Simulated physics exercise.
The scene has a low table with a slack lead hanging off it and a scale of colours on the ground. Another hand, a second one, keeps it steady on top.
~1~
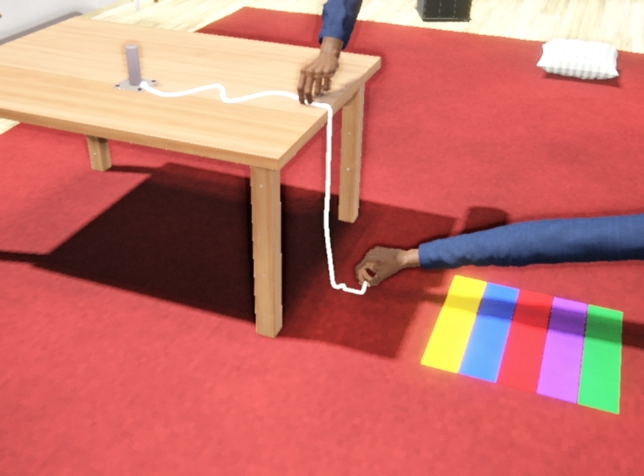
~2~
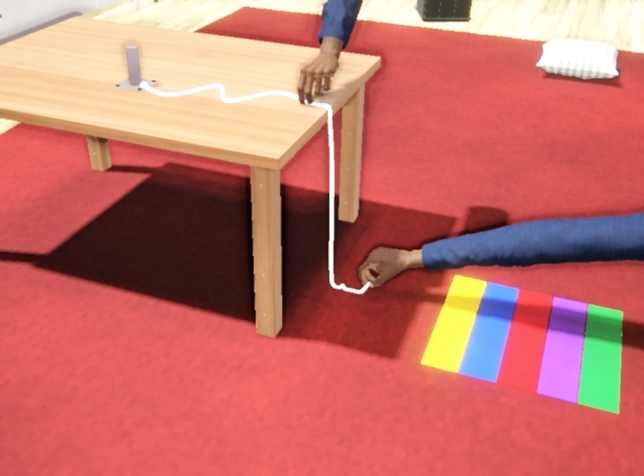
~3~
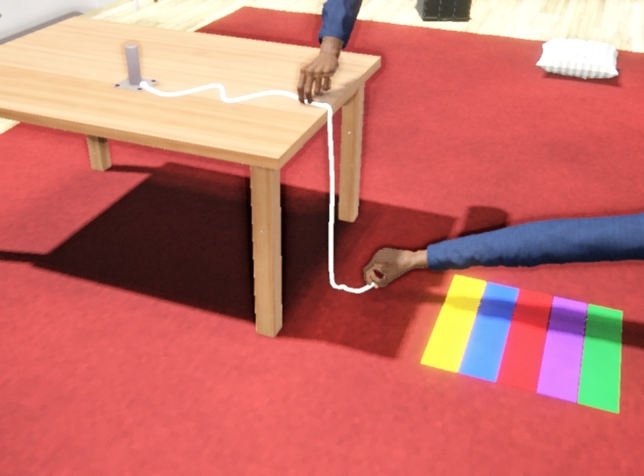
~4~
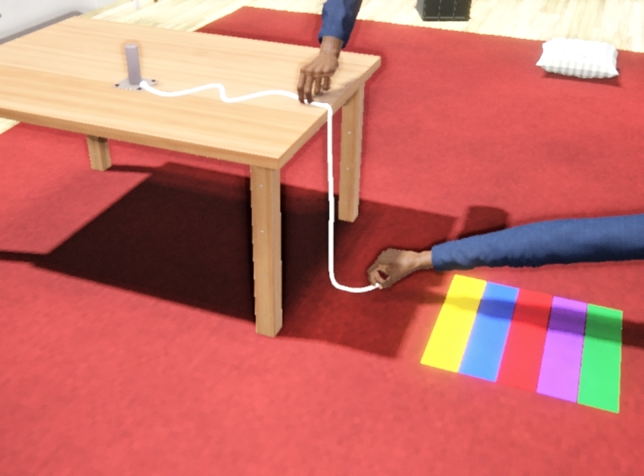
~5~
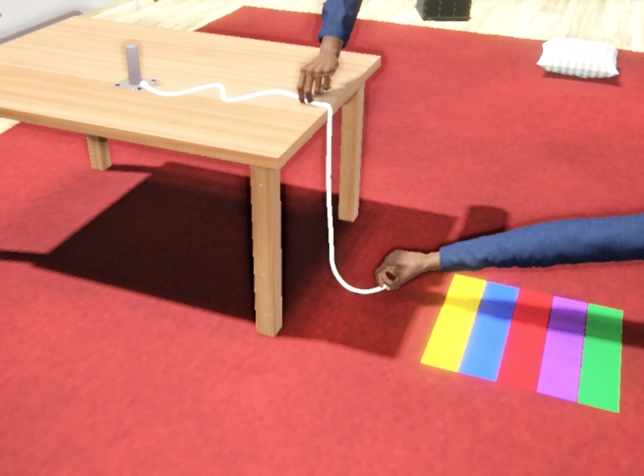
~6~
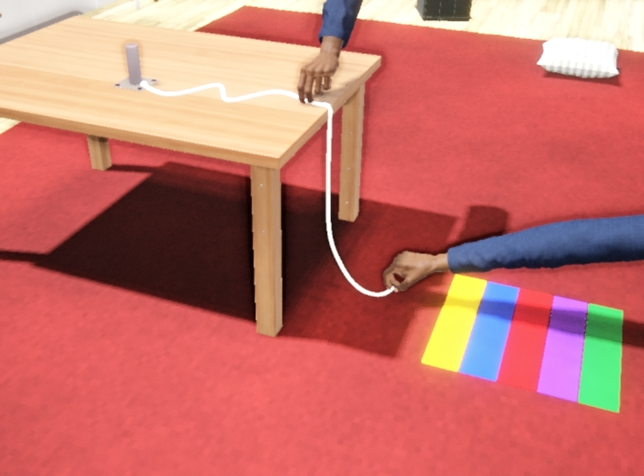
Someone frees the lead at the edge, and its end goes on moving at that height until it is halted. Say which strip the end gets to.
It gets to the purple strip.
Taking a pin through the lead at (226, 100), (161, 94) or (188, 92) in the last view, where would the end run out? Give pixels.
For the three tries you'd see (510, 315), (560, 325) and (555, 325).
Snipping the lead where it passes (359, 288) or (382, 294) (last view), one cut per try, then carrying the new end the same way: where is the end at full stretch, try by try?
Try one: (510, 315); try two: (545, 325).
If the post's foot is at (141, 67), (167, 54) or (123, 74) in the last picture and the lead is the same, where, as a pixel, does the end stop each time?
You'd get roughly (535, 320), (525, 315) and (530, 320), one for each try.
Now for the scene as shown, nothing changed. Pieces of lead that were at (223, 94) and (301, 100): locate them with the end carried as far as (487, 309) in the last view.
Around (258, 98) and (335, 141).
Soon after, end near (487, 309); over blue.
Then, end near (537, 321); over red.
At full stretch, end near (569, 328); over purple. It gets as far as the purple strip.
